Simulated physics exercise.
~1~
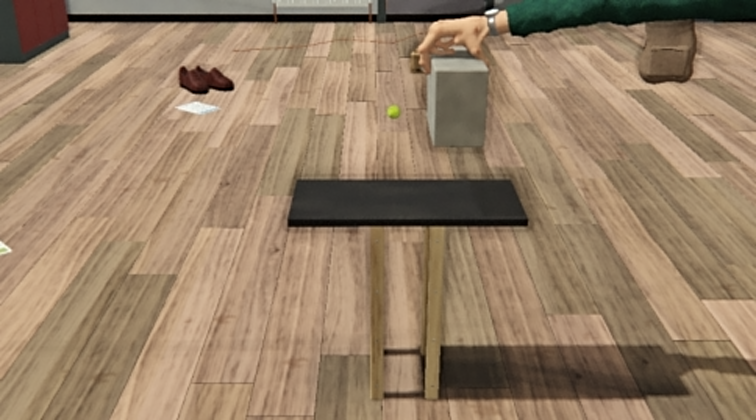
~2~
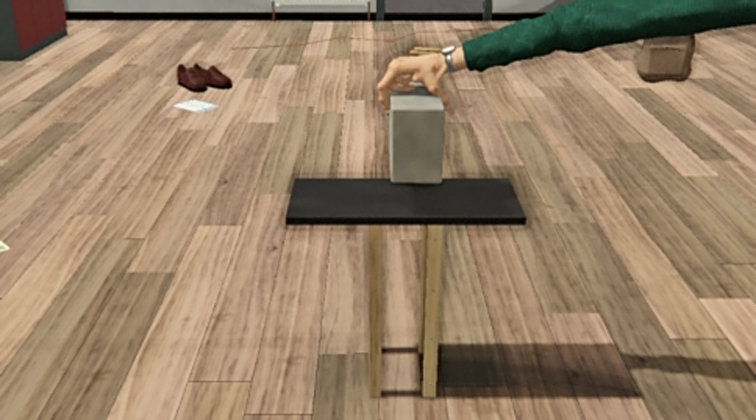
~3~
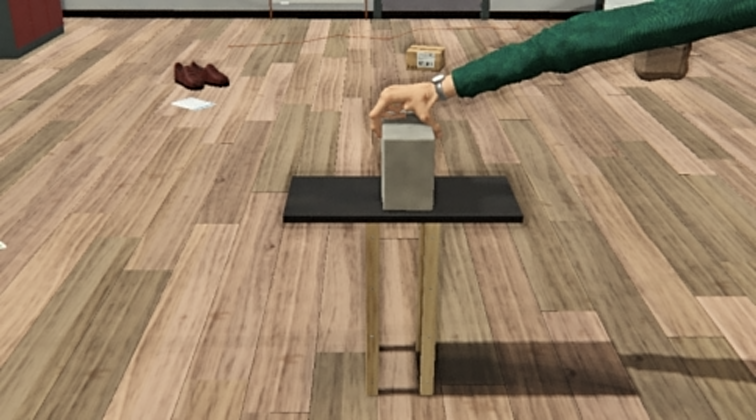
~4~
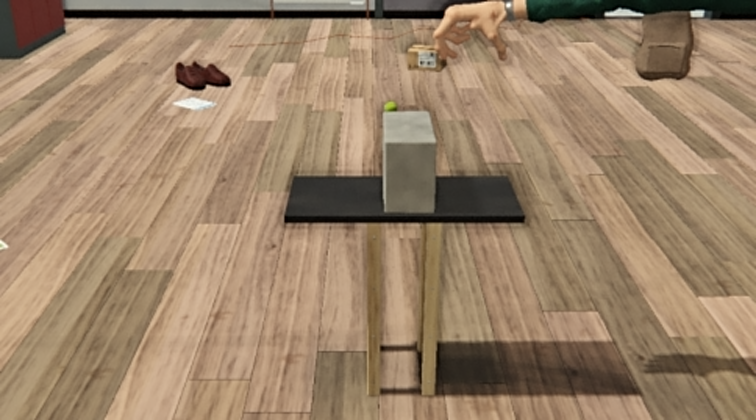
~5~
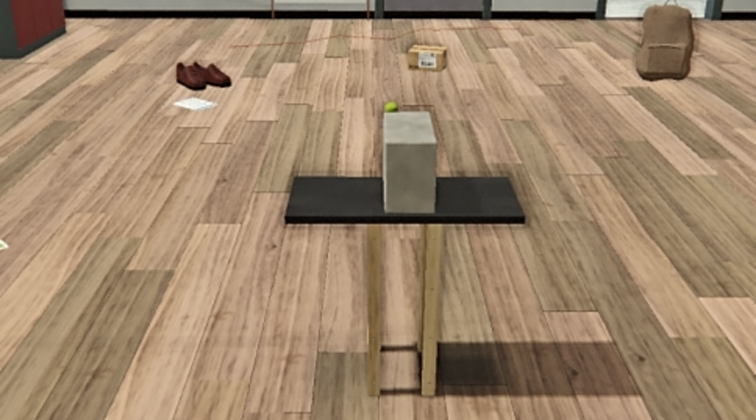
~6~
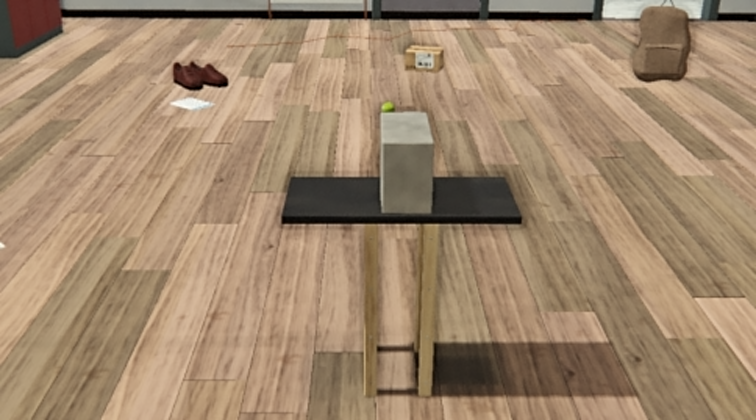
An arm in a green sleeve, with a watch at the wrist, reaches in from the upper right holding a grey slab upright over a room with a wood-plank floor, seen from slightly above by a gently swaying camera. In the middle stands a black-topped plant stand on narrow, pale wooden legs, with brown shoes behind it to the left and a brown bag to the right. The hand carries the slab left and lowers it onto the black top near the middle. It lets go and draws back to the right, out of view. The slab stays upright, and the stand holds firm, flat on its feet.
